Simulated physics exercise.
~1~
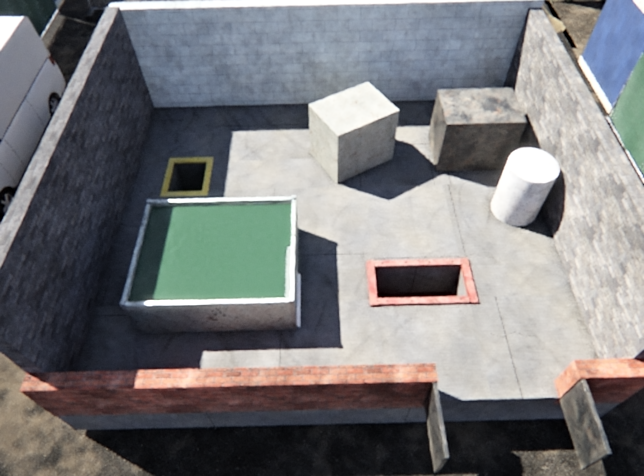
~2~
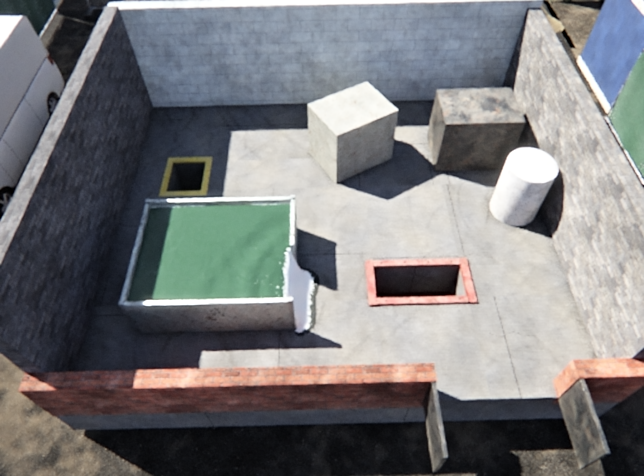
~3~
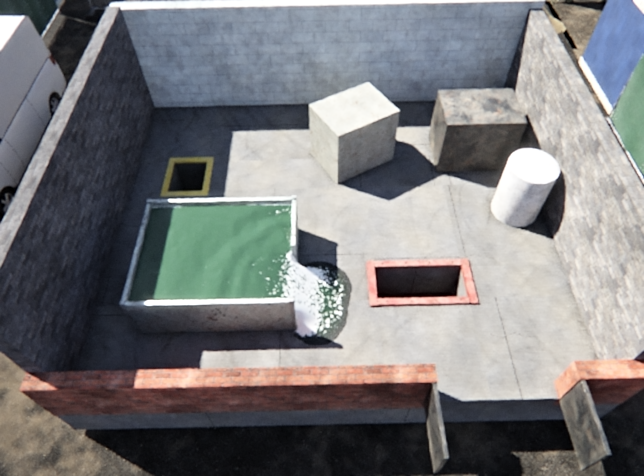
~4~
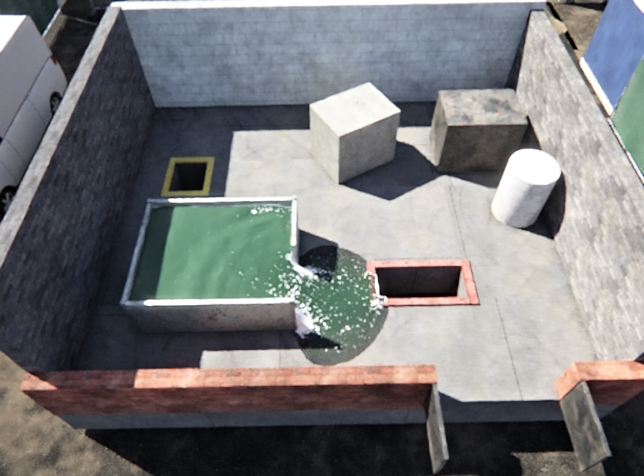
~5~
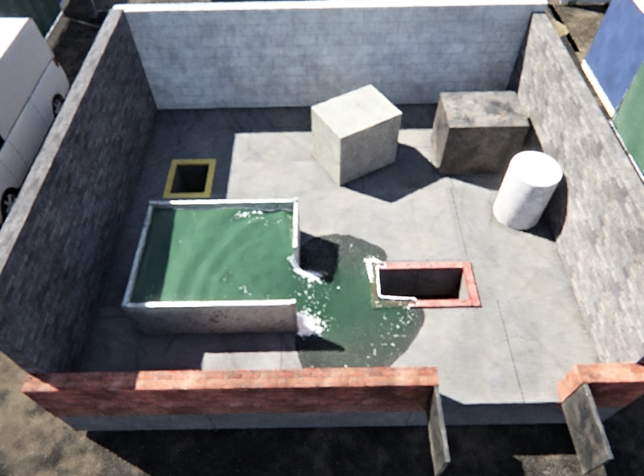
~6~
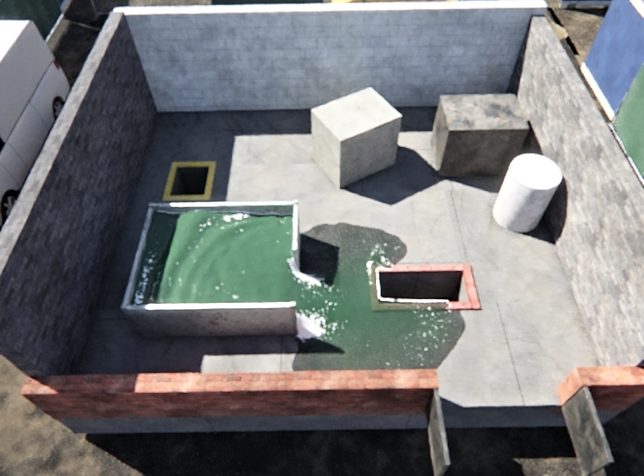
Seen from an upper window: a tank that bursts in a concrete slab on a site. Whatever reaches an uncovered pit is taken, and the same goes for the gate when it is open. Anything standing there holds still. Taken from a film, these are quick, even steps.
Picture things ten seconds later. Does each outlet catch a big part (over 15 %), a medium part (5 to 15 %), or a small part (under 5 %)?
Parts caught - gate: A big part; yellow pit: A small part; red pit: A big part.
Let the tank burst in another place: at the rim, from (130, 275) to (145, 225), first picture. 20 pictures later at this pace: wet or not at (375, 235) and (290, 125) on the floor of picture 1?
The first ends up unsoaked, the second ends up soaked.
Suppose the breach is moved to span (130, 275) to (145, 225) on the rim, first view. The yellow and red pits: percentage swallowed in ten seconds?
Result - yellow: 15 %; red: 2 %.
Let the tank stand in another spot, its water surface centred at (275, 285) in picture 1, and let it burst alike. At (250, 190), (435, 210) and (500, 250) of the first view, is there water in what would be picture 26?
Going through the three spots, I'd say high and dry, swamped, swamped.
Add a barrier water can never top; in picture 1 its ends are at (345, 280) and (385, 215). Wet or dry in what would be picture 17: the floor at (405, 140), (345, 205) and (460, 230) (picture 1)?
Taken in turn, the three points are unsoaked, soaked and unsoaked.
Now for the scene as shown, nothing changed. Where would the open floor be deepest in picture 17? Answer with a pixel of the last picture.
Somewhere around pixel (607, 386).
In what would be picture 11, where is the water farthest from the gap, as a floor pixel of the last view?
Roughly (603, 374).
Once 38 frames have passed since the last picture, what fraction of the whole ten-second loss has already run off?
Estimate: 75 %.
A moment on, water covers 25 % of the floor; the gate 0 %, the yellow pit 0 %, the red pit 5 %.
Next, water covers 30 % of the floor; the gate 3 %, the yellow pit 0 %, the red pit 9 %.
Then, water covers 40 % of the floor; the gate 7 %, the yellow pit 0 %, the red pit 14 %.
Later, water covers 55 % of the floor; the gate 13 %, the yellow pit 0 %, the red pit 19 %.
In the end, water covers 85 % of the floor; the gate 18 %, the yellow pit 1 %, the red pit 22 %.
